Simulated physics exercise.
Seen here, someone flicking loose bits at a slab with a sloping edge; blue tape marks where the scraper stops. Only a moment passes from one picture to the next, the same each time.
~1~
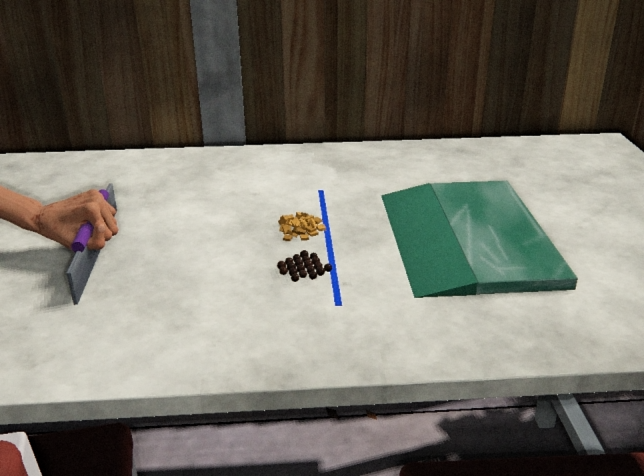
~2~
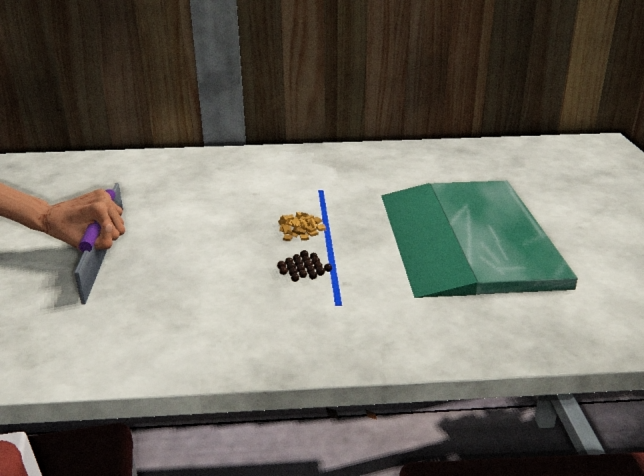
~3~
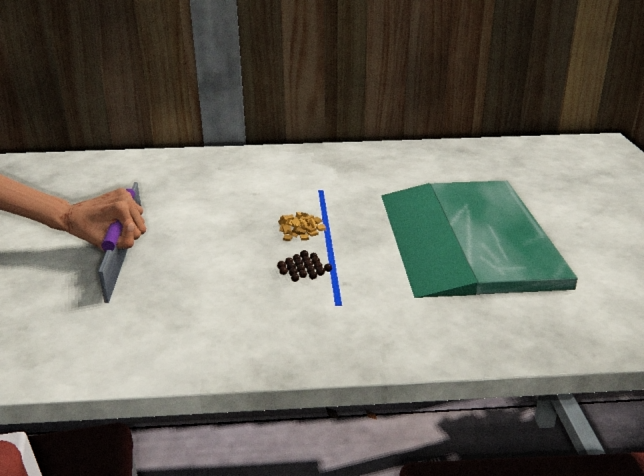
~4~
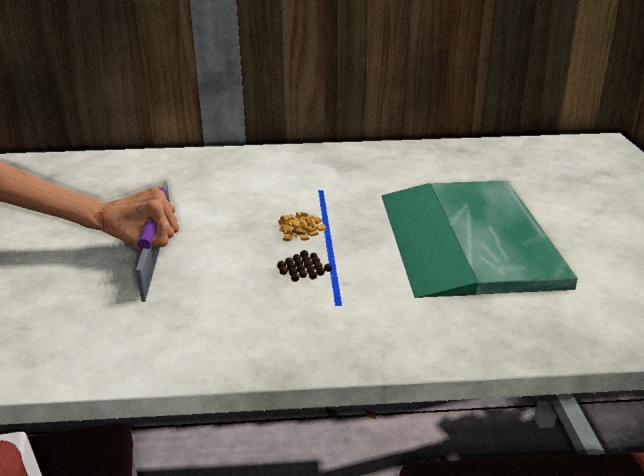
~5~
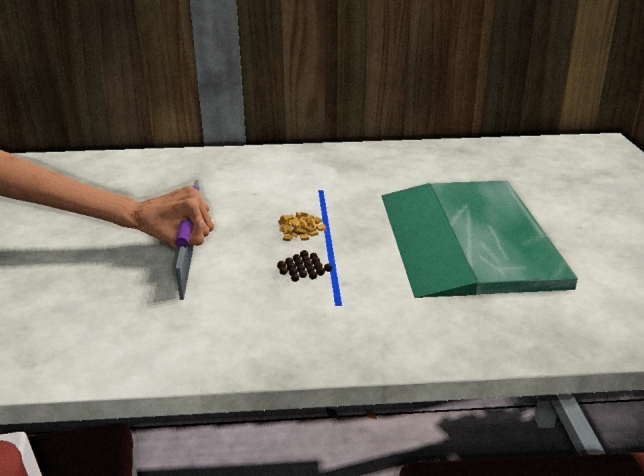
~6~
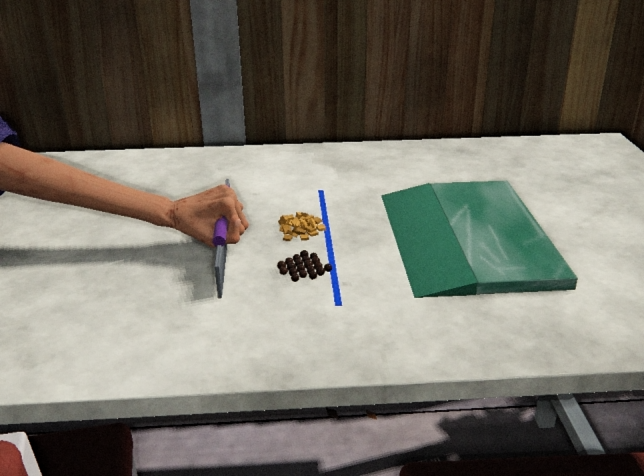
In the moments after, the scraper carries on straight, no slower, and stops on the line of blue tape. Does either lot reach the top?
Near lot: It reaches the top with some. Far lot: It stalls before the top.
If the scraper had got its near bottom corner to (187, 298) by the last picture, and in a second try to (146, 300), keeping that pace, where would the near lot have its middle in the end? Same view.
One: (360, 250). Two: (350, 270).
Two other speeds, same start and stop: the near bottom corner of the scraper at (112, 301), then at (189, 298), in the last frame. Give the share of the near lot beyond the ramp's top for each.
About 0 and 30 per cent.
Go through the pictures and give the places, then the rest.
The first picture shows scraper near (76, 280), at rest; blue tape near (322, 195); top of the ramp near (474, 274); near lot near (301, 269), a few chocolate balls; far lot near (302, 225), some cereal squares.
The second picture shows scraper near (83, 280); far lot near (302, 225).
The third picture shows scraper near (106, 279); near lot near (301, 269).
The fourth picture shows scraper near (143, 277); far lot near (302, 225).
The fifth picture shows scraper near (181, 275); near lot near (301, 269).
The sixth picture shows scraper near (219, 274); blue tape near (322, 195); top of the ramp near (474, 274); near lot near (301, 269); far lot near (302, 225).
Then, 0.11 s on from there, scraper still moving, near (288, 215); near lot the whole lot short of the ramp; far lot the whole lot short of the ramp.
Then, 0.24 s on from there, scraper stopped at the blue tape; near lot the whole lot short of the ramp; far lot the whole lot short of the ramp.
Then, 0.52 s on from there, scraper stopped at the blue tape; near lot near a third past the top, near two thirds on the ramp; far lot near a quarter on the ramp, the bulk short of the ramp.
In the end, scraper stopped at the blue tape; near lot the bulk past the top, a little on the ramp, a little short of the ramp; far lot none at all past the top, near a quarter on the ramp, the bulk short of the ramp.
